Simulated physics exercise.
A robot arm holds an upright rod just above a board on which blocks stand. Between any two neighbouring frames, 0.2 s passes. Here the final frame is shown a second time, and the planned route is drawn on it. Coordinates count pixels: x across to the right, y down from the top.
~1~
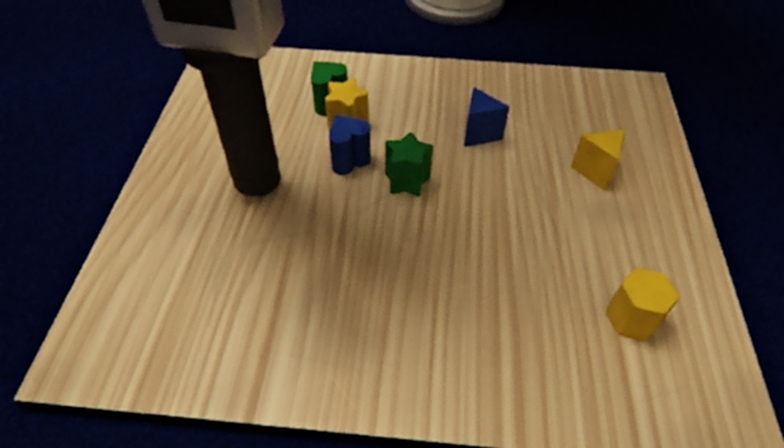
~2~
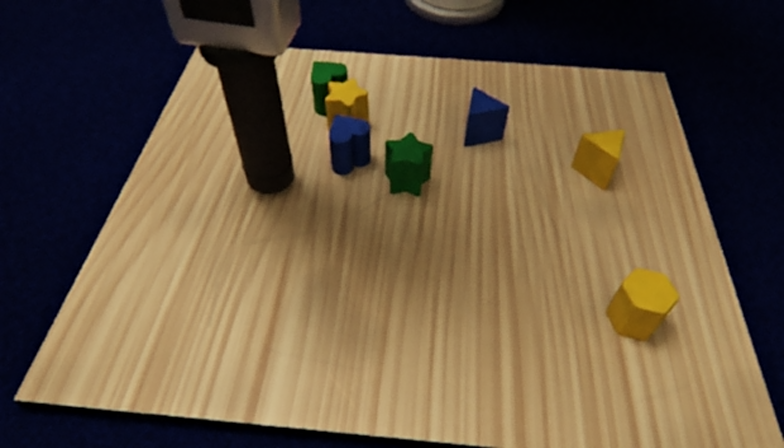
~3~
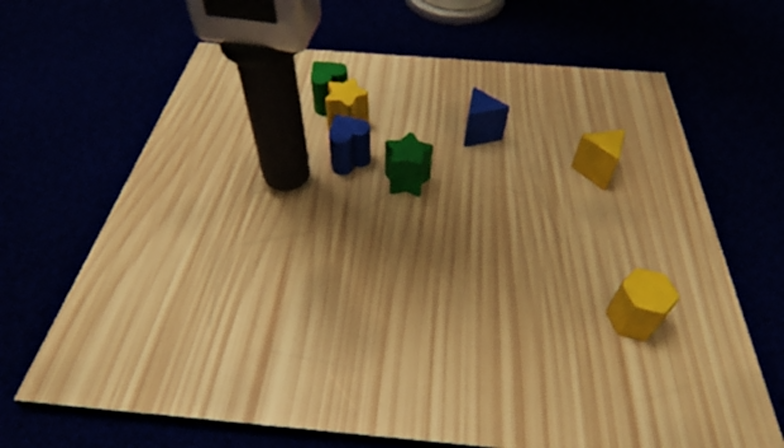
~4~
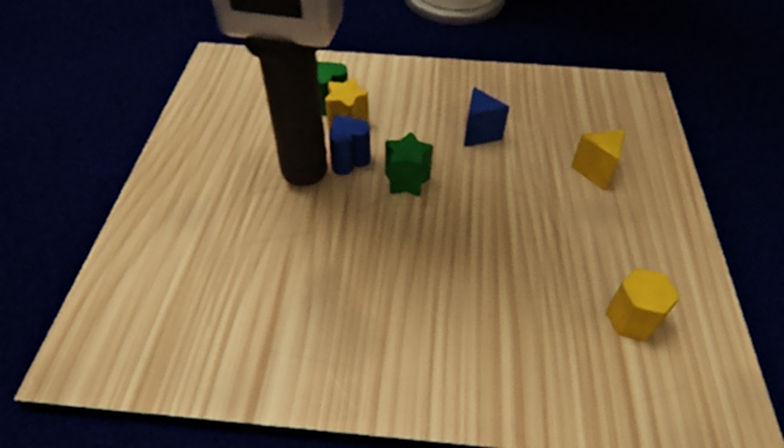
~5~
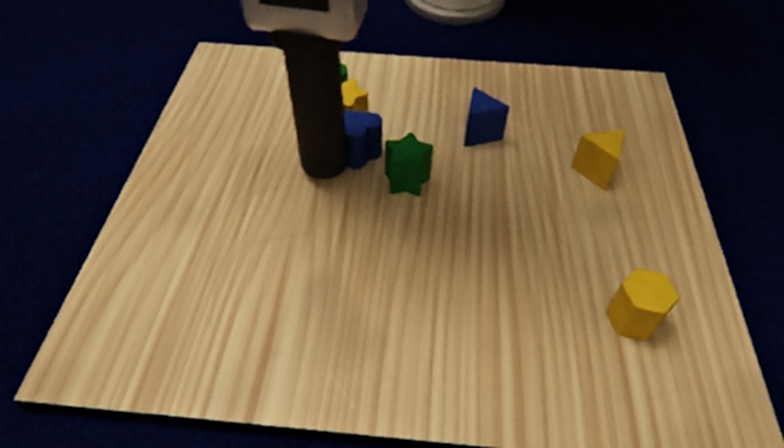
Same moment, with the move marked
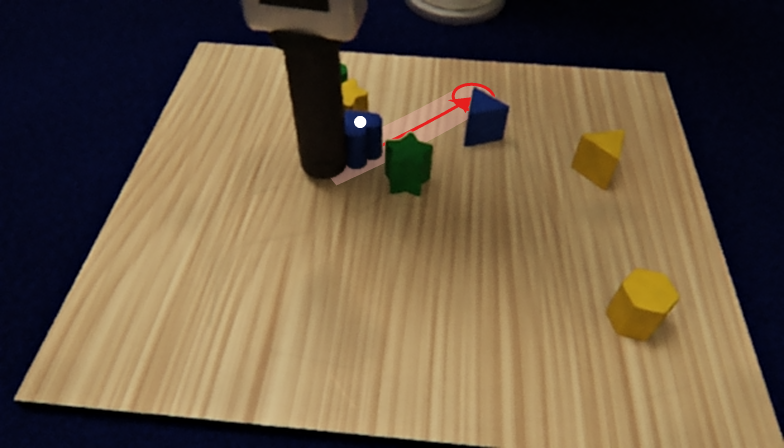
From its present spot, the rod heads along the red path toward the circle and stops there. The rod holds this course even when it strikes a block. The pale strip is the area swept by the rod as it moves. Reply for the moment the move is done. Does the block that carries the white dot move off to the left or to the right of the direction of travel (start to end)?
Out to the left.
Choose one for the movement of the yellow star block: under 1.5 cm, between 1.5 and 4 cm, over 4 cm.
The answer is under 1.5 cm.
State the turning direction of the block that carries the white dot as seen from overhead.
Answer: Anticlockwise.
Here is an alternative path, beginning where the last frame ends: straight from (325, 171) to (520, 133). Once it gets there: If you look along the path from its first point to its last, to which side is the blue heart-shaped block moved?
The answer is left.
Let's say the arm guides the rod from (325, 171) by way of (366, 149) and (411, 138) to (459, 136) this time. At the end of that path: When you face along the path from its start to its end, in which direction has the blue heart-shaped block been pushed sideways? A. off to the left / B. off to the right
Correct choice: A.
Path on the board, from (325, 171) via (380, 146) and (430, 121), ending at (473, 97); the dot is on the blue heart-shaped block.
On the path given first. One third of the way, rod (380, 139); blue heart-shaped block (405, 94), turned 45° anticlockwise.
Two thirds of the way, rod (431, 113); blue heart-shaped block (445, 66), turned 80° anticlockwise.
At the end, rod (475, 90); yellow star block in place; blue heart-shaped block (464, 44), turned 115° anticlockwise; blue triangular piece in place.
